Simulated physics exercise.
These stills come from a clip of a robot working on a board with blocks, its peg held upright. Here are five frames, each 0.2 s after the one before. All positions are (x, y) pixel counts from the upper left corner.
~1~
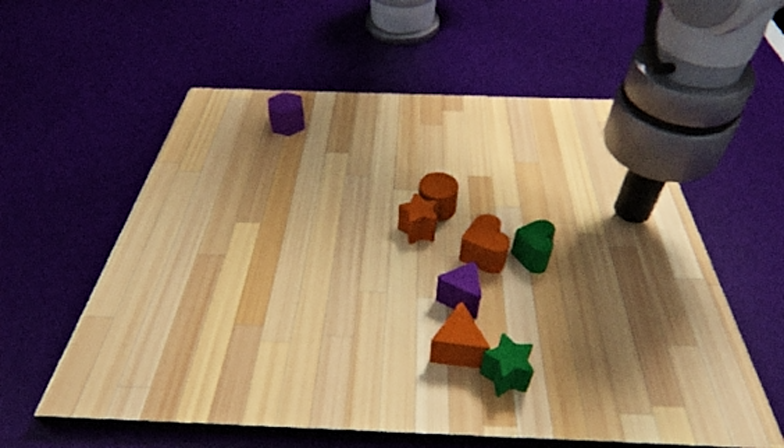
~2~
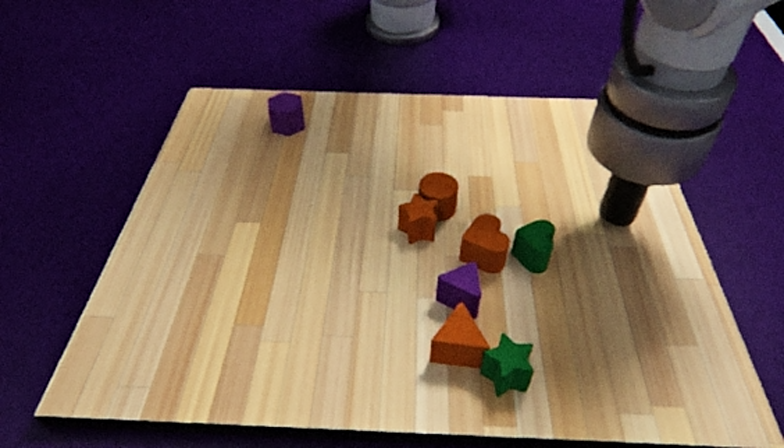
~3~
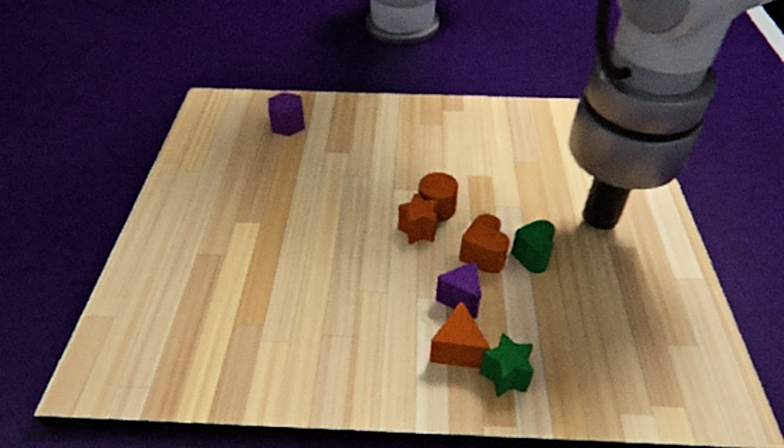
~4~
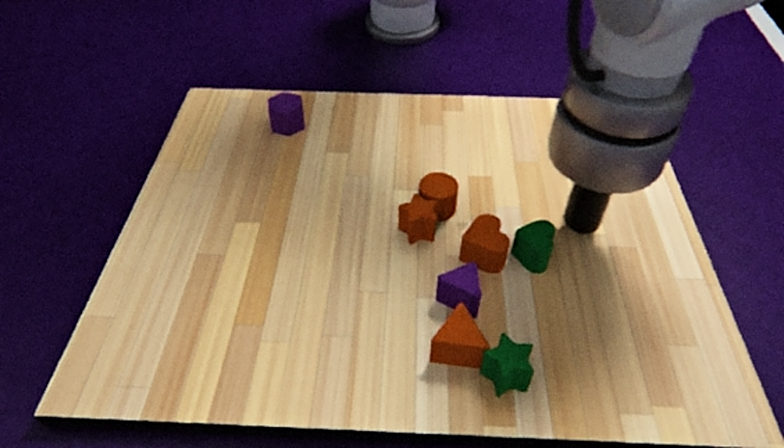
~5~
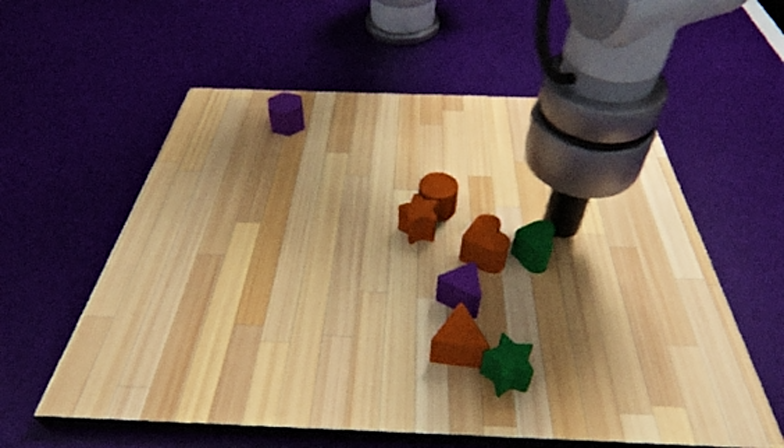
Robot arm with a dark peg sliding left over a wooden board toward a green block beside orange and purple blocks.
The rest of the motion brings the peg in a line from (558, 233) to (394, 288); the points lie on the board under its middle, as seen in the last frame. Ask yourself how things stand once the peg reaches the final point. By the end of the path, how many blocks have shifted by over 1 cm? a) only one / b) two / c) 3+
My answer is option b.
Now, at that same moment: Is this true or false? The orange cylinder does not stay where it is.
Answer: False.
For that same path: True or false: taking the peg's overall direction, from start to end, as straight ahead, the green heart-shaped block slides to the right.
The statement is false.
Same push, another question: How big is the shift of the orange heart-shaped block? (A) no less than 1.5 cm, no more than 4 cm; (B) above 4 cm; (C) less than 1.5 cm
Choice B: Above 4 cm.
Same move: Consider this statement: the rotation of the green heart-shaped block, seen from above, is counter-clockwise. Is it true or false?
That is true.
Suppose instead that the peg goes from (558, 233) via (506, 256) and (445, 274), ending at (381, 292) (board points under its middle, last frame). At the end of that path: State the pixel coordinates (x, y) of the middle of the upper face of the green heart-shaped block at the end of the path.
Put as a pixel place, it's (503, 270).
On the path given first. One third of the way, peg (507, 242); orange heart-shaped block (472, 237), turned 15° clockwise; green heart-shaped block (516, 258), turned 80° anticlockwise.
Two thirds of the way, peg (452, 260); orange heart-shaped block (417, 249); green heart-shaped block (510, 261), turned 110° anticlockwise.
At the end, peg (394, 279); orange cylinder not moved; purple triangular block not moved; orange heart-shaped block (356, 264), turned 15° clockwise; green heart-shaped block (510, 261), turned 110° anticlockwise.
